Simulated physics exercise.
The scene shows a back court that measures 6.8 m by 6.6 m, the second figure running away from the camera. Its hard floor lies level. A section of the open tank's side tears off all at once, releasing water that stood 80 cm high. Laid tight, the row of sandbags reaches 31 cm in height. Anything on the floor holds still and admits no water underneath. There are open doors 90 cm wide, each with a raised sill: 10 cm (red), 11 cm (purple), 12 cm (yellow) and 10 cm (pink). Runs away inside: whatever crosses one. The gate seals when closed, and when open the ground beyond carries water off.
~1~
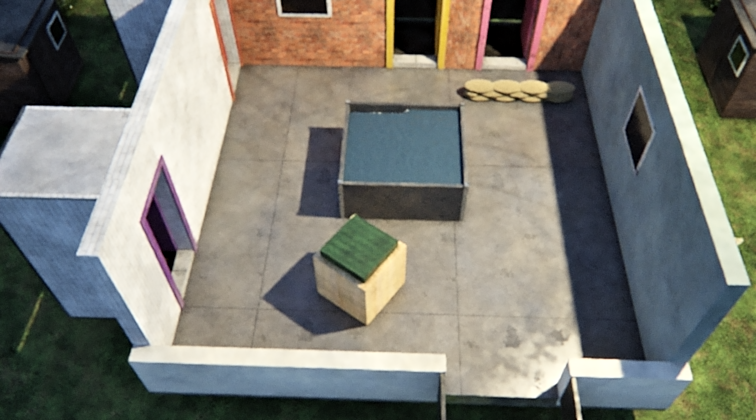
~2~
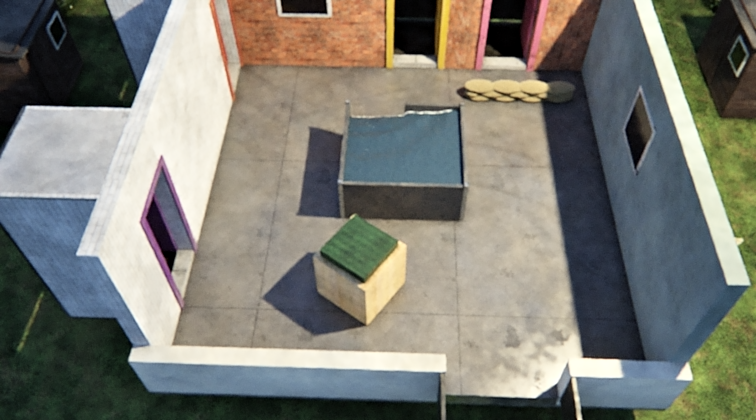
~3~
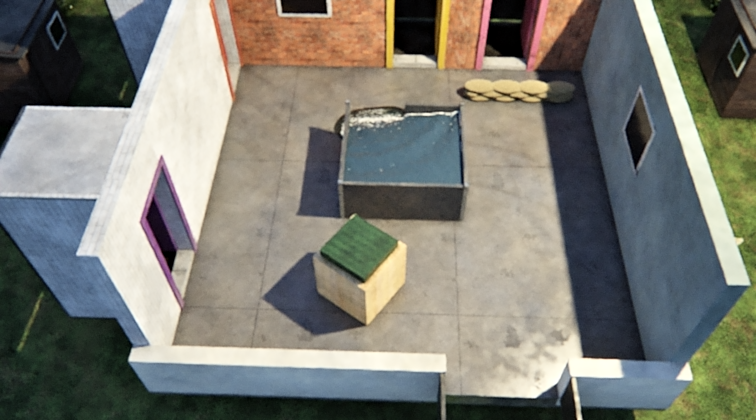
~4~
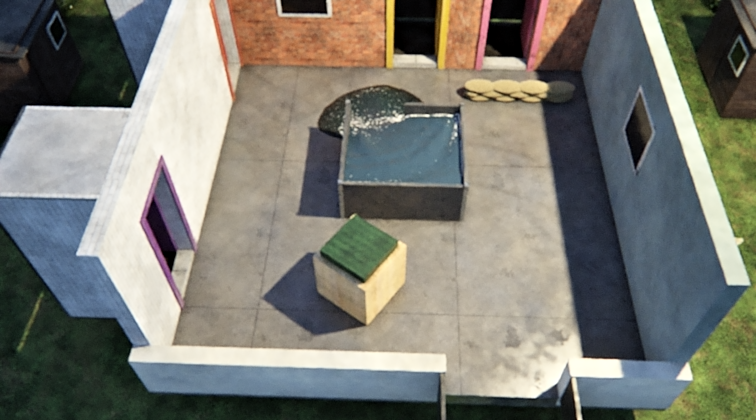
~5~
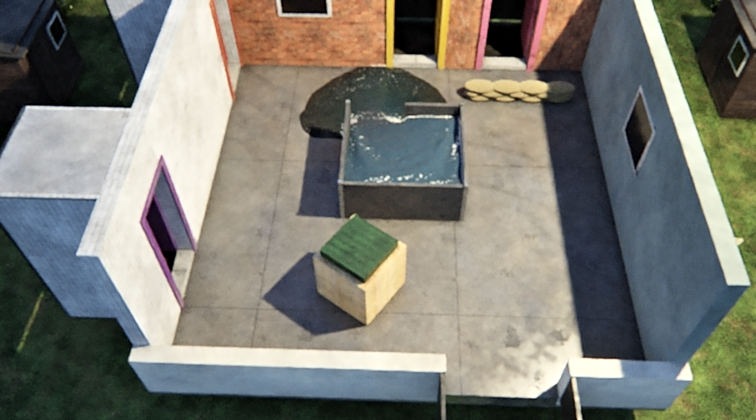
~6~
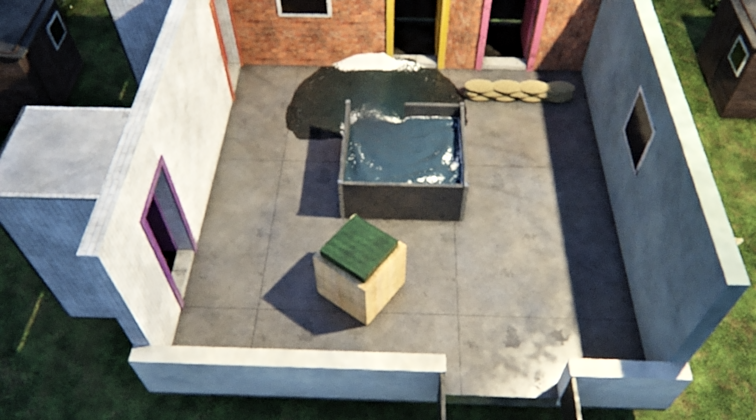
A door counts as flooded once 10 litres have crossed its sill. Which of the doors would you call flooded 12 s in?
I would call the red door flooded; I would call the purple door not flooded; I would call the yellow door flooded; I would call the pink door flooded.
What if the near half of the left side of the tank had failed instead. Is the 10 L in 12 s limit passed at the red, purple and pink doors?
Door by door - red: Out of bounds, purple: Out of bounds, pink: Within bounds.
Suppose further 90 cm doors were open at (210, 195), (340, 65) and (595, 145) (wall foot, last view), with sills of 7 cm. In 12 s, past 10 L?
First doorway falls short, second gets there, third falls short.
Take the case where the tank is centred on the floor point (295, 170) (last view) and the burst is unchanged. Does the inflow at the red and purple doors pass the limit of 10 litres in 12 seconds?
Then: Red over, purple not over.
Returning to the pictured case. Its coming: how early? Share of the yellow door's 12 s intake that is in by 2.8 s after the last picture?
85 per cent, roughly.
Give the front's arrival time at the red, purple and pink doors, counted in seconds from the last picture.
The red door is reached at 0.8 s, purple at 3.4 s, pink at 0.5 s.
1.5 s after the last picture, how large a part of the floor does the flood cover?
Near 20 per cent is wet.
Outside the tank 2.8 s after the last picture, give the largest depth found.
Max depth: About 28 centimetres.
Then, 0.7 s after the last picture water covers 20 % of the floor and is deepest (43 cm) near (367, 70); red door not reached, purple door not reached, yellow door 31 cm at the sill, 55 L in, pink door 6 cm at the sill, 0 L in.
Then, 1.5 s after the last picture water covers 20 % of the floor and is deepest (36 cm) near (240, 73); red door 34 cm at the sill, 108 L in, purple door not reached, yellow door 29 cm at the sill, 147 L in, pink door 8 cm at the sill, 0 L in.
Then, 2.8 s after the last picture water covers 35 % of the floor and is deepest (28 cm) near (567, 74); red door 25 cm at the sill, 285 L in, purple door not reached, yellow door 21 cm at the sill, 220 L in, pink door 7 cm at the sill, 0 L in.
Then, 6.3 s after the last picture water covers 85 % of the floor and is deepest (16 cm) near (577, 80); red door 14 cm at the sill, 417 L in, purple door 2 cm at the sill, 0 L in, yellow door 10 cm at the sill, 255 L in, pink door 15 cm at the sill, 15 L in.
Then, 11.3 s after the last picture water covers 95 % of the floor and is deepest (8 cm) near (560, 86); red door 7 cm at the sill, 427 L in, purple door 7 cm at the sill, 0 L in, yellow door 6 cm at the sill, 255 L in, pink door 7 cm at the sill, 29 L in.
